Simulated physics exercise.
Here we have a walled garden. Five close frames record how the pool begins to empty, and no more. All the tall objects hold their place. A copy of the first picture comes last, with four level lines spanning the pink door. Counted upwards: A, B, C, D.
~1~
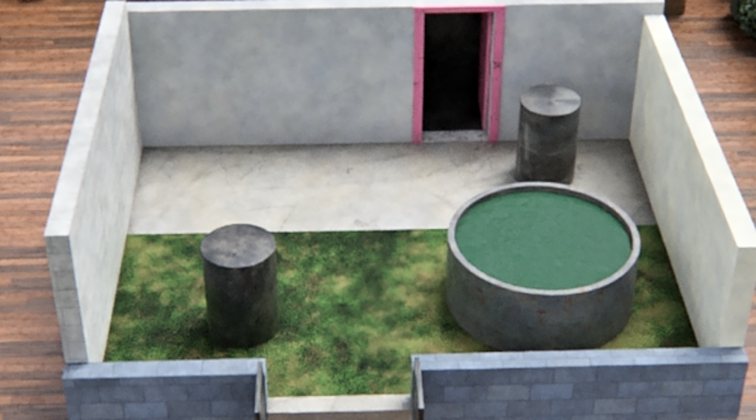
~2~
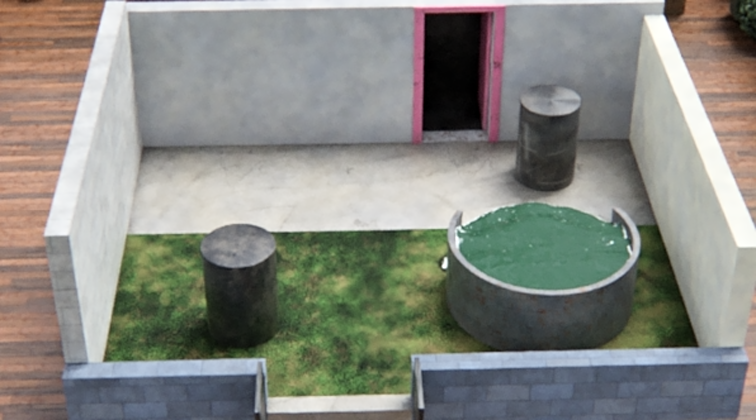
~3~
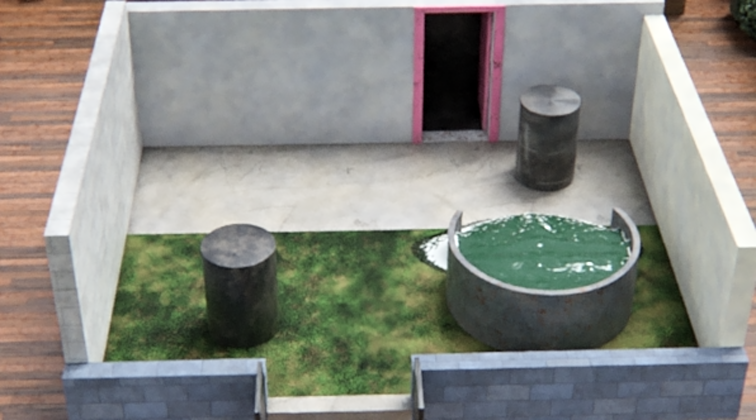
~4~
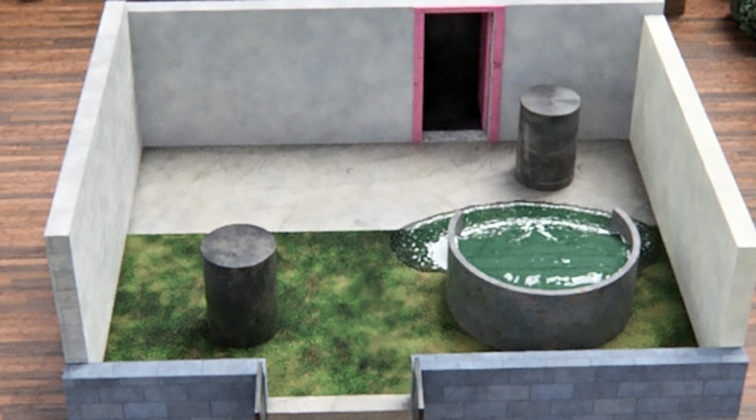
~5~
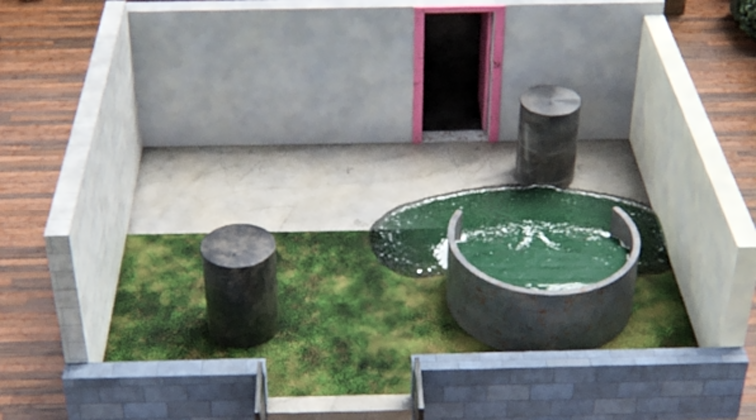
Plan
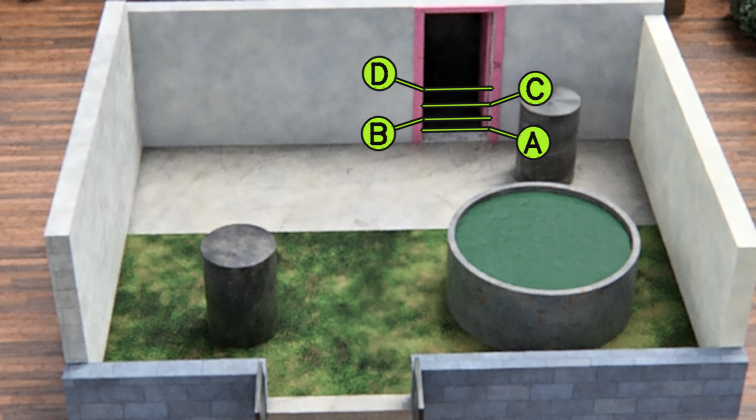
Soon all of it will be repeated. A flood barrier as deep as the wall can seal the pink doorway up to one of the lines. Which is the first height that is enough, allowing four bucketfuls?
B will do.
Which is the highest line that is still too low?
A it is.
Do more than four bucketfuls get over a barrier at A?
Yes, that goes wrong.
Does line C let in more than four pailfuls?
No, that is safe.
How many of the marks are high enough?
Three.
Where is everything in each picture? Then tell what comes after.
Water in the pool at rest, its middle at (543, 241); foot of the pink doorway at (455, 142); open gate at (338, 353), in the first frame.
Water covers 2 % of the ground, its front hidden from here, in the second frame.
In the third frame, 6 % of the ground under water, visible out to (421, 252).
In the fourth frame, 10 % of the ground under water, visible out to (400, 235).
In the fifth frame, 16 % of the ground under water, visible out to (379, 224).
In lime, A at (456, 129); B at (456, 118); C at (457, 105); D at (457, 89); from the bottom up A, B, C, D.
For line A, about 13 bucketfuls get in.
For line B, a bucket or two gets in.
For line C, nothing gets over.
For line D, nothing gets over.
